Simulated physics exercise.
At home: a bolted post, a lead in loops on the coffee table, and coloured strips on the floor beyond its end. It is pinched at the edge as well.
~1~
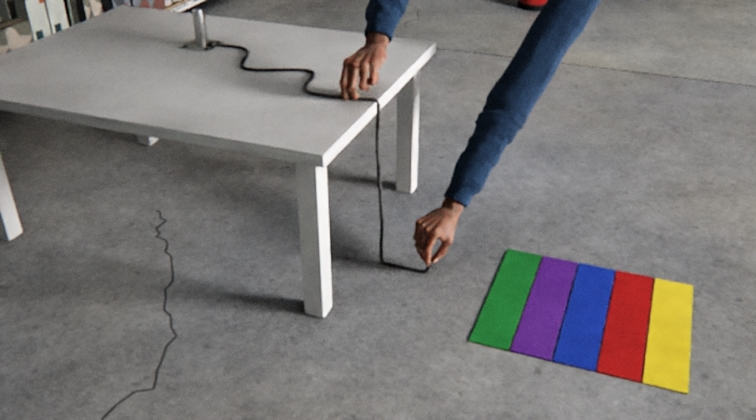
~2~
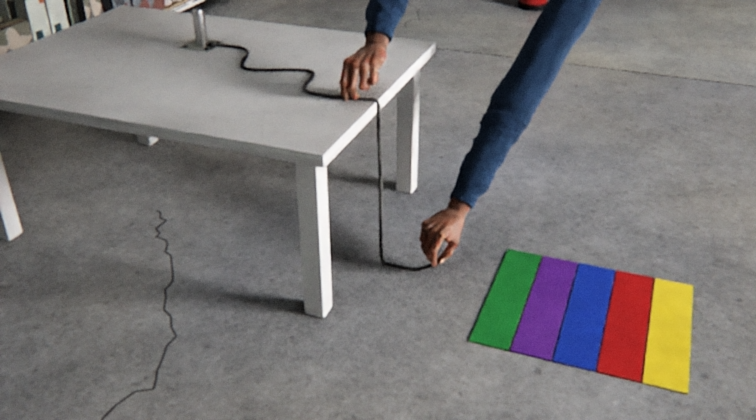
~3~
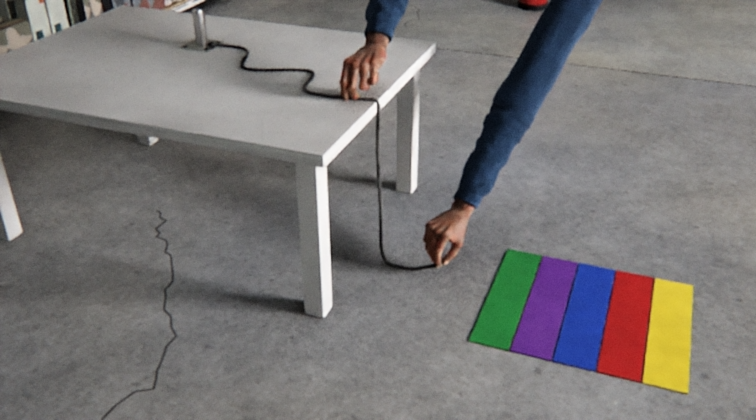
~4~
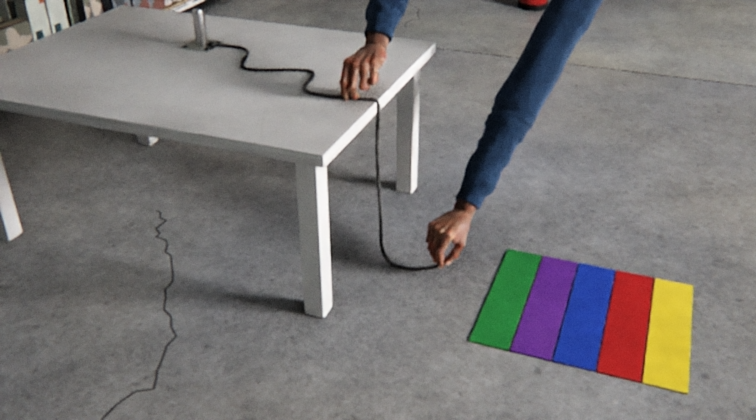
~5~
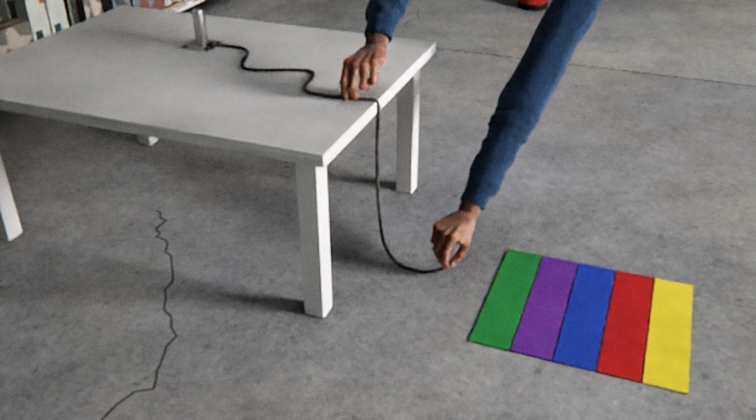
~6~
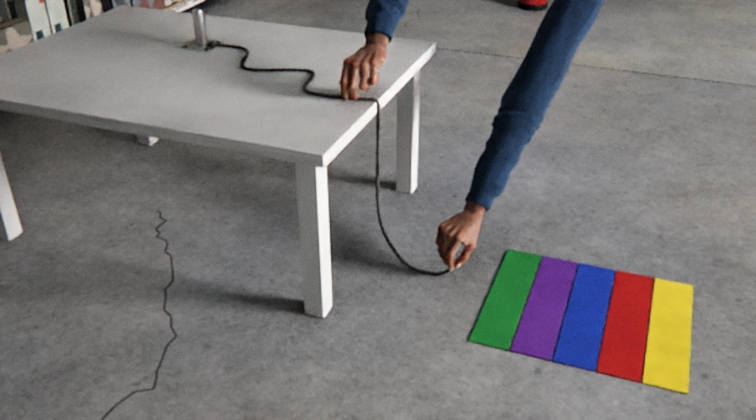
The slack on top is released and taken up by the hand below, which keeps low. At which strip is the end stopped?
It halts on the red strip.
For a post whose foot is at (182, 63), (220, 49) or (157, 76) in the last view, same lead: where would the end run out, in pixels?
The places are (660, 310), (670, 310) and (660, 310).
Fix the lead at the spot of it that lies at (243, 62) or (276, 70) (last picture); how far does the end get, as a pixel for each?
Try by try, around (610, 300) and (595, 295).
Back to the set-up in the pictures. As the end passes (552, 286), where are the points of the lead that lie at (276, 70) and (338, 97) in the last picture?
About (303, 72), and the other about (390, 123).
Soon after, end near (552, 286); over purple.
Then, end near (603, 297); over blue.
At full stretch, end near (634, 304); over red. Over red.
